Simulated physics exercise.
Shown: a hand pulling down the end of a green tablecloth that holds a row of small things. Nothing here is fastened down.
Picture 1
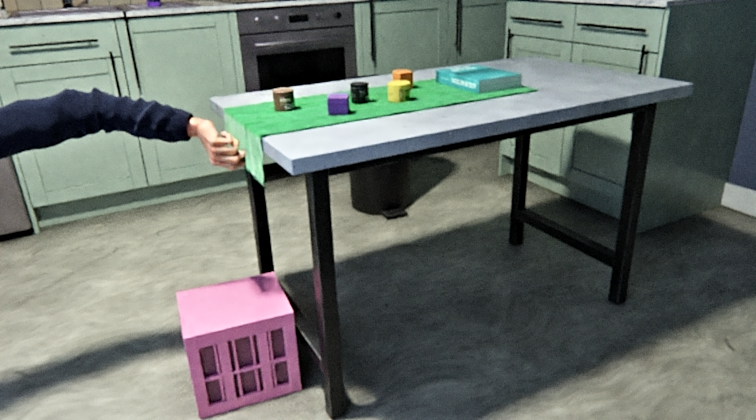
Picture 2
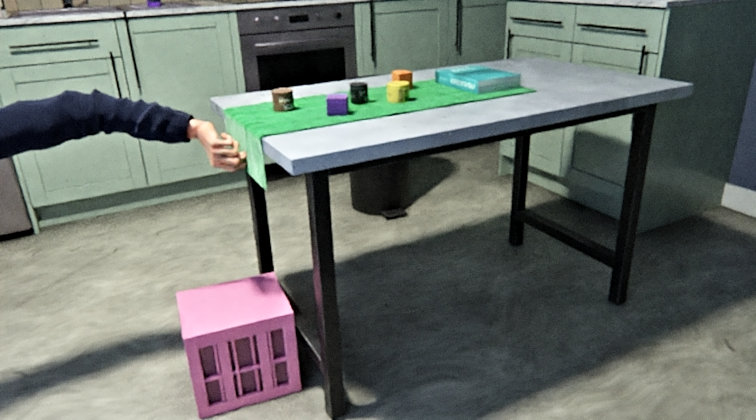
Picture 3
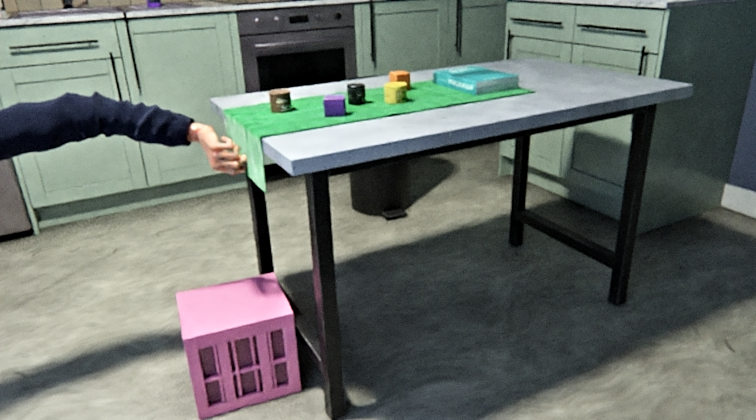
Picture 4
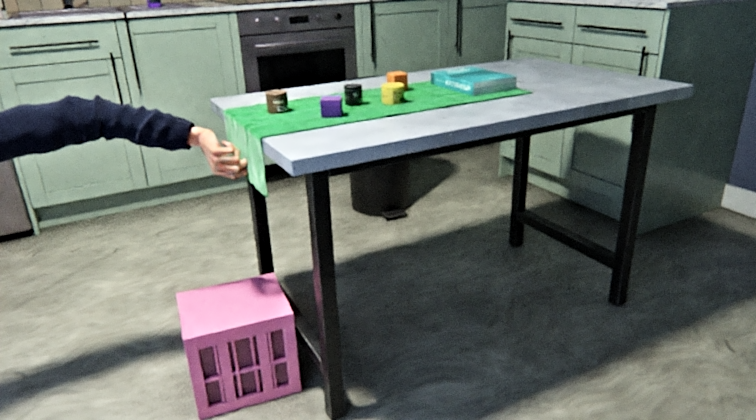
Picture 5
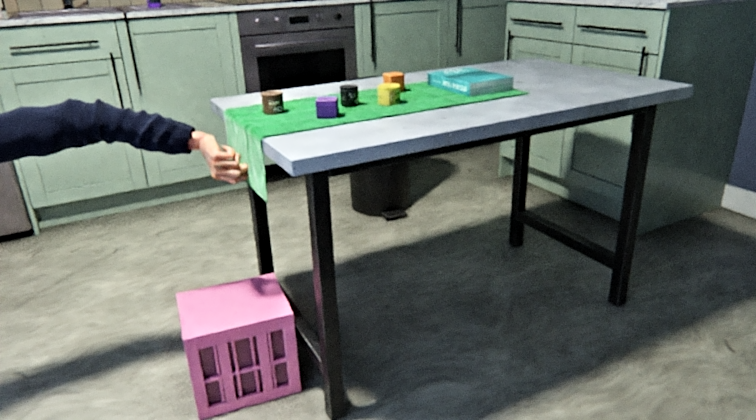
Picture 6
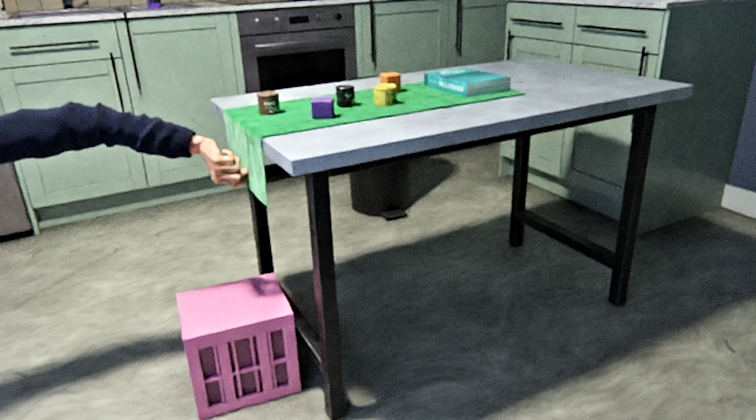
A hand in a dark sleeve slowly pulled the end of a green cloth down at the table's left edge, and the small pots, cubes and teal box on it slid slightly left.
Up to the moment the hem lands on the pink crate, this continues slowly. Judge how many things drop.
You will see three of them fall.
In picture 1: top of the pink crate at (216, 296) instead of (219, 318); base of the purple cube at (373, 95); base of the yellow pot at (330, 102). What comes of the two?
Note: Purple cube kept on top; yellow pot lost.
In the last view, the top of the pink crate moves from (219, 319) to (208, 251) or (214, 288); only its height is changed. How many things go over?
You'd get 1 and then 2.
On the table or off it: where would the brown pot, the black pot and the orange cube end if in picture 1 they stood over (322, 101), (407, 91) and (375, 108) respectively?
My call: The brown pot takes a tumble; the black pot hangs on; the orange cube takes a tumble.
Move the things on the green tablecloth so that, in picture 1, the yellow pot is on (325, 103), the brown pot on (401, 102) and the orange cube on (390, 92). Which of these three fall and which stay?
The yellow pot tumbles off, the brown pot survives, the orange cube does not fall.
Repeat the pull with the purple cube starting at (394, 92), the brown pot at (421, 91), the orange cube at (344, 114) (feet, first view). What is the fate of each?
Well, the purple cube is safe, the brown pot is safe, and the orange cube is dislodged.
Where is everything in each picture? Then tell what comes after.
The first frame shows hem (266, 189); brown pot (283, 90); purple cube (338, 95); black pot (359, 83); yellow pot (399, 83); orange cube (403, 71); top of the crate (219, 318).
The second frame shows hem (267, 190); brown pot (282, 90).
The third frame shows hem (267, 194); purple cube (334, 97).
The fourth frame shows hem (269, 198); black pot (353, 85); top of the crate (219, 319).
The fifth frame shows hem (268, 203); yellow pot (389, 86).
The sixth frame shows hem (268, 207); brown pot (268, 93); purple cube (322, 99); black pot (345, 86); yellow pot (385, 86); orange cube (390, 74).
Soon after, hem near (252, 221); brown pot gone.
Then, hem near (255, 262); brown pot and purple cube gone.
Further on, hem on the crate; brown pot, purple cube and black pot gone.
At rest, hem on the crate; brown pot, purple cube and black pot gone. It carries off three.
